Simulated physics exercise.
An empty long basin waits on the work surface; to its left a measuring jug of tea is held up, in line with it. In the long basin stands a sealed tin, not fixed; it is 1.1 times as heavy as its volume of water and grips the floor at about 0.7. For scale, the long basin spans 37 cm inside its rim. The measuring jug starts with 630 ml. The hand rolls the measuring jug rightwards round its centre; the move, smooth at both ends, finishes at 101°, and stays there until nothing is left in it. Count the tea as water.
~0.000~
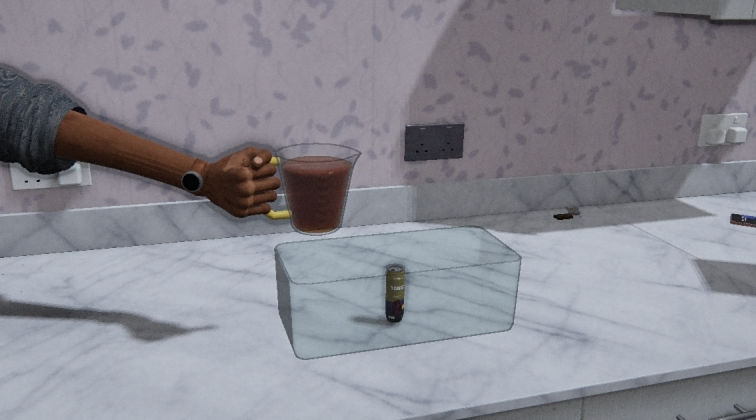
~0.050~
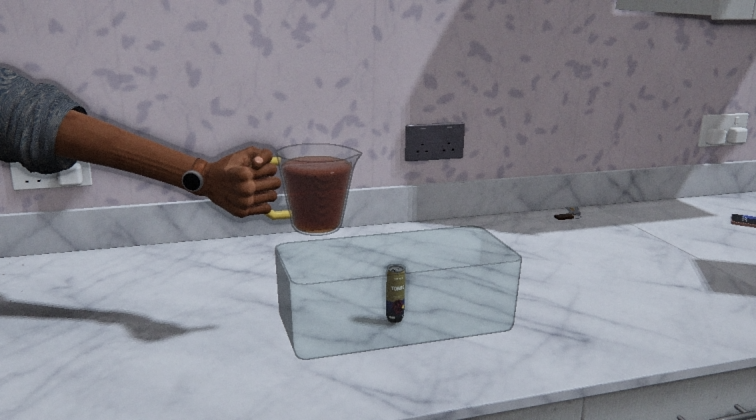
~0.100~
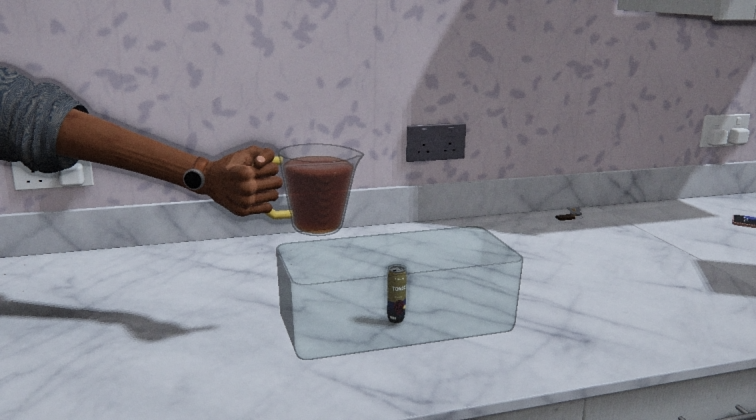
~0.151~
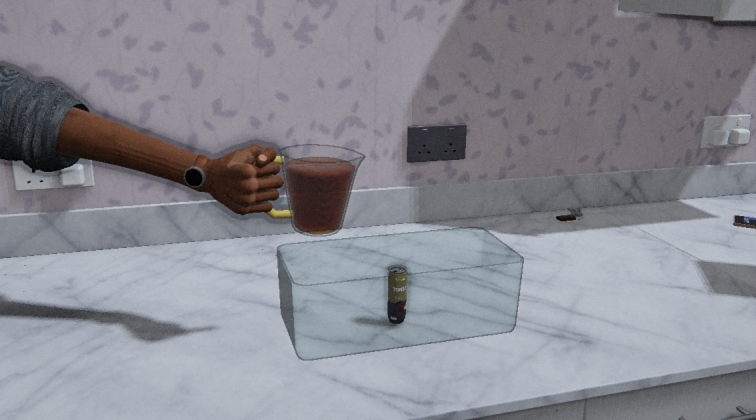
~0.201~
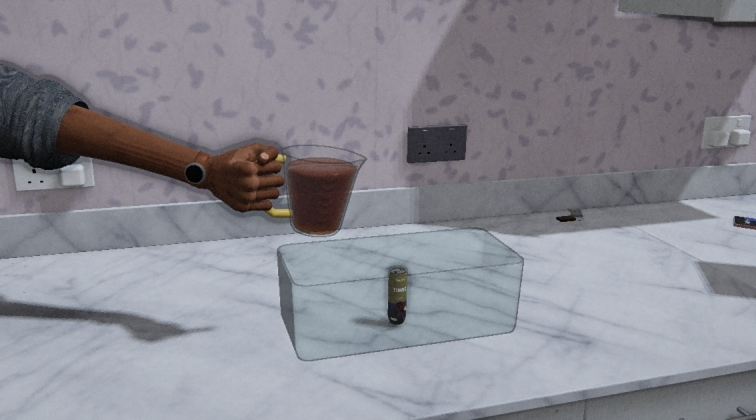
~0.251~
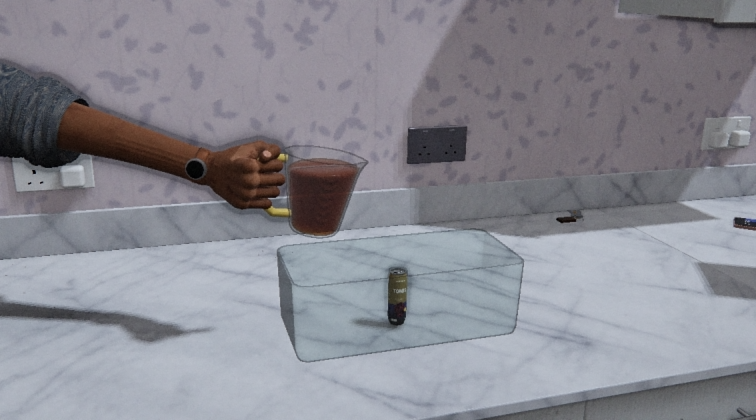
A hand holding a measuring jug of reddish-brown liquid tilts it very slightly rightwards above a clear basin on a marble worktop.
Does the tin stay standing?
It falls.
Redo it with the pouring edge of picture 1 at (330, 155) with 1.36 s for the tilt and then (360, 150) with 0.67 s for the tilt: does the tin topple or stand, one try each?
First it remains upright; then it goes over.
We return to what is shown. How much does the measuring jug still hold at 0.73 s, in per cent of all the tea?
Some 78 per cent.
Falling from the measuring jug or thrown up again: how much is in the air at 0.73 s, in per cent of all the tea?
Near 16 in a hundred.
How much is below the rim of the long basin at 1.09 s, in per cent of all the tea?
About 62 per cent.
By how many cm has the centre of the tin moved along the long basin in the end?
About 6.5 cm.
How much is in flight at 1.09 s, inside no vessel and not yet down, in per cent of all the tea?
About 14 per cent.
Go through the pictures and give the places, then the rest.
The first frame shows tilt 0°; pouring edge (361, 151); surface from (280, 165) to (350, 161); the long basin's rim runs from (282, 265) to (501, 242); the tin's top is at (396, 271).
The second frame shows tilt 0°; pouring edge (361, 151); surface from (280, 165) to (351, 161).
The third frame shows tilt 1°; pouring edge (363, 153); surface from (282, 165) to (353, 162).
The fourth frame shows tilt 3°; pouring edge (365, 154); surface from (284, 166) to (354, 163).
The fifth frame shows tilt 5°; pouring edge (366, 157); surface from (285, 167) to (356, 164).
The sixth frame shows tilt 8°; pouring edge (368, 160); surface from (287, 167) to (358, 165).
Then, 0.73 s in, the tilt is 57° and 79 per cent is still to pour; the tin stands where it began.
Then, 1.09 s in, the tilt is 91° and 24 per cent is still to pour; the tin stands where it began.
Then, 1.46 s in, the tilt is 101° and 0 per cent is still to pour; the tin leans 41°.
Then, 1.86 s in, the tilt is 101° and 0 per cent is still to pour; the tin lies on its side.
Finally, the tin lies on its side.
